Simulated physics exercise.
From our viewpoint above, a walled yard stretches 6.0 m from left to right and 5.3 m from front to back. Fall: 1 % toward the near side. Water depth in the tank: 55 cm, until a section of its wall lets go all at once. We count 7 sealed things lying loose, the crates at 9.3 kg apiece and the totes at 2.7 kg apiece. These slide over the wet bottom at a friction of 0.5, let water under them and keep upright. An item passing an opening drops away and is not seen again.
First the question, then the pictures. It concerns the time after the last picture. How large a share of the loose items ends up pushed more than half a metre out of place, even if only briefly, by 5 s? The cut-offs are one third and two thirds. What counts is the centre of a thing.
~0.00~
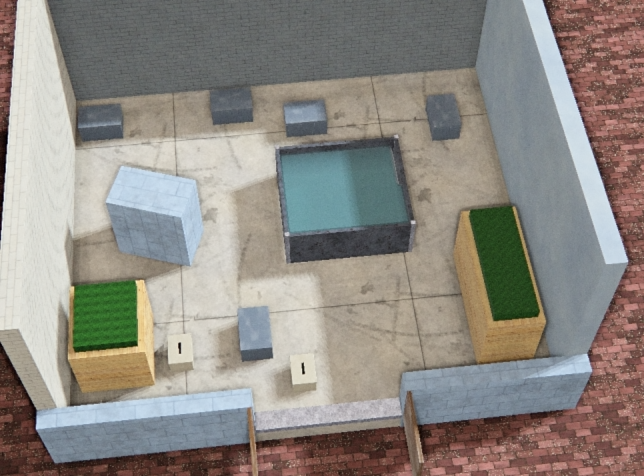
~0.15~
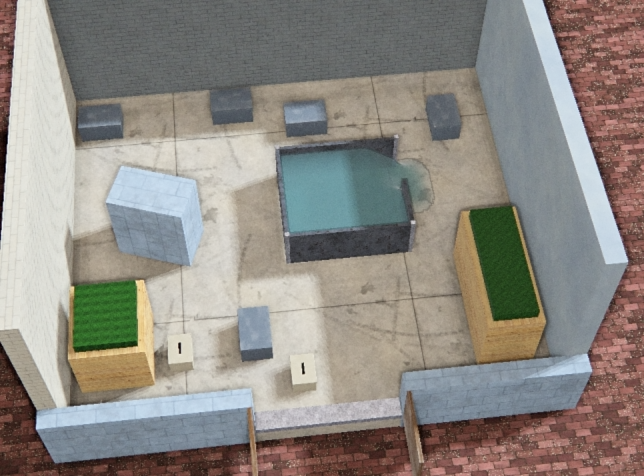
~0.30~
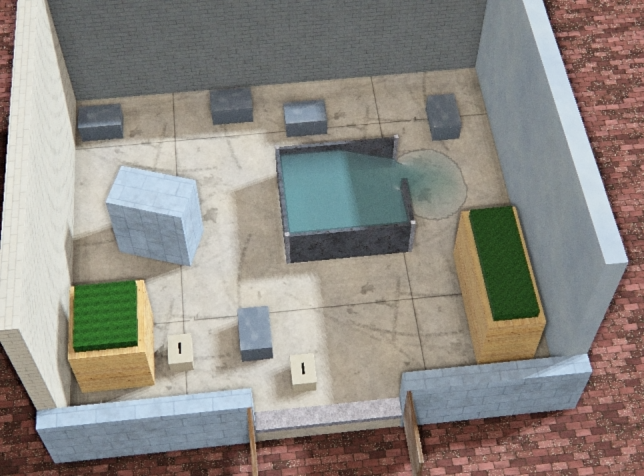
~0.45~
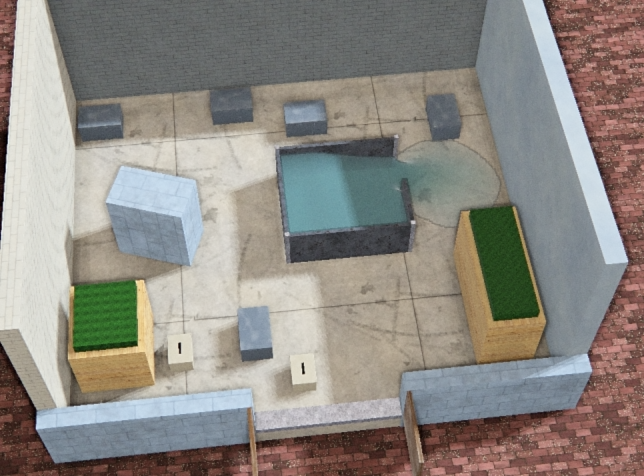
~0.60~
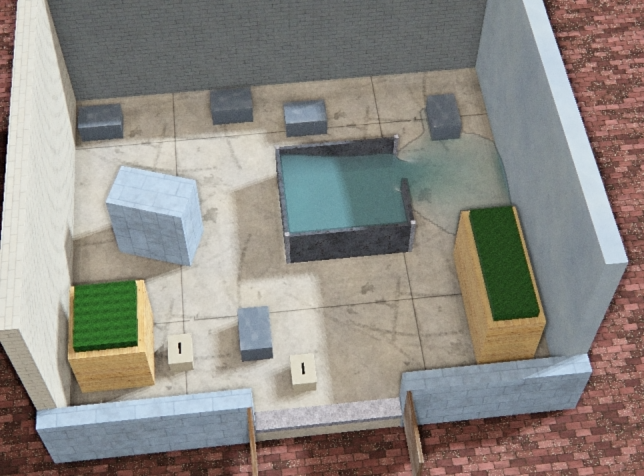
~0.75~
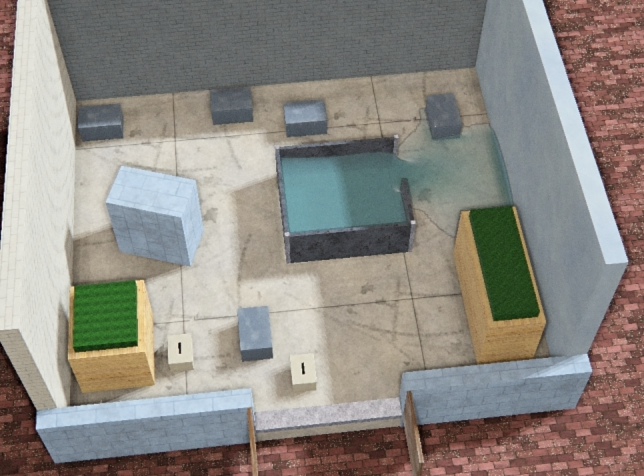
The share is between one third and two thirds.
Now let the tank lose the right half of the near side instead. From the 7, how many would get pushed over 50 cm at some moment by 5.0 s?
That would give 1.
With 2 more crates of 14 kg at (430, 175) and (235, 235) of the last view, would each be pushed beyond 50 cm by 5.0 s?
The first comes out beyond the limit, the second within the limit.
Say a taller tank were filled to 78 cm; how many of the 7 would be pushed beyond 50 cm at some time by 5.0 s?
Then 5.
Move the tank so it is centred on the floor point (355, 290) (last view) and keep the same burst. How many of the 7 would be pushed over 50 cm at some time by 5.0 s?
That gives 3 of them.
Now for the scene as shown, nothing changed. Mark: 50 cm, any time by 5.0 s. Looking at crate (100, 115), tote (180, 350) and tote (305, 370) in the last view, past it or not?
Listed in sequence: Lower; lower; higher for the last.
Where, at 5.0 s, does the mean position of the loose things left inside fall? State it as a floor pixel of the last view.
They average out to somewhere around (204, 233).
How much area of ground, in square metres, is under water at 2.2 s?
I'd put it close to 7.5 m2.
After 1.1 s 0 of 7 are over 50 cm from their spots; 0 afloat.
After 2.2 s 1 of 7 are over 50 cm from their spots; 1 afloat.
After 3.5 s 1 of 7 are over 50 cm from their spots; 0 afloat.
After 5.0 s 4 of 7 are over 50 cm from their spots, and 4 have been at some point; 1 afloat.
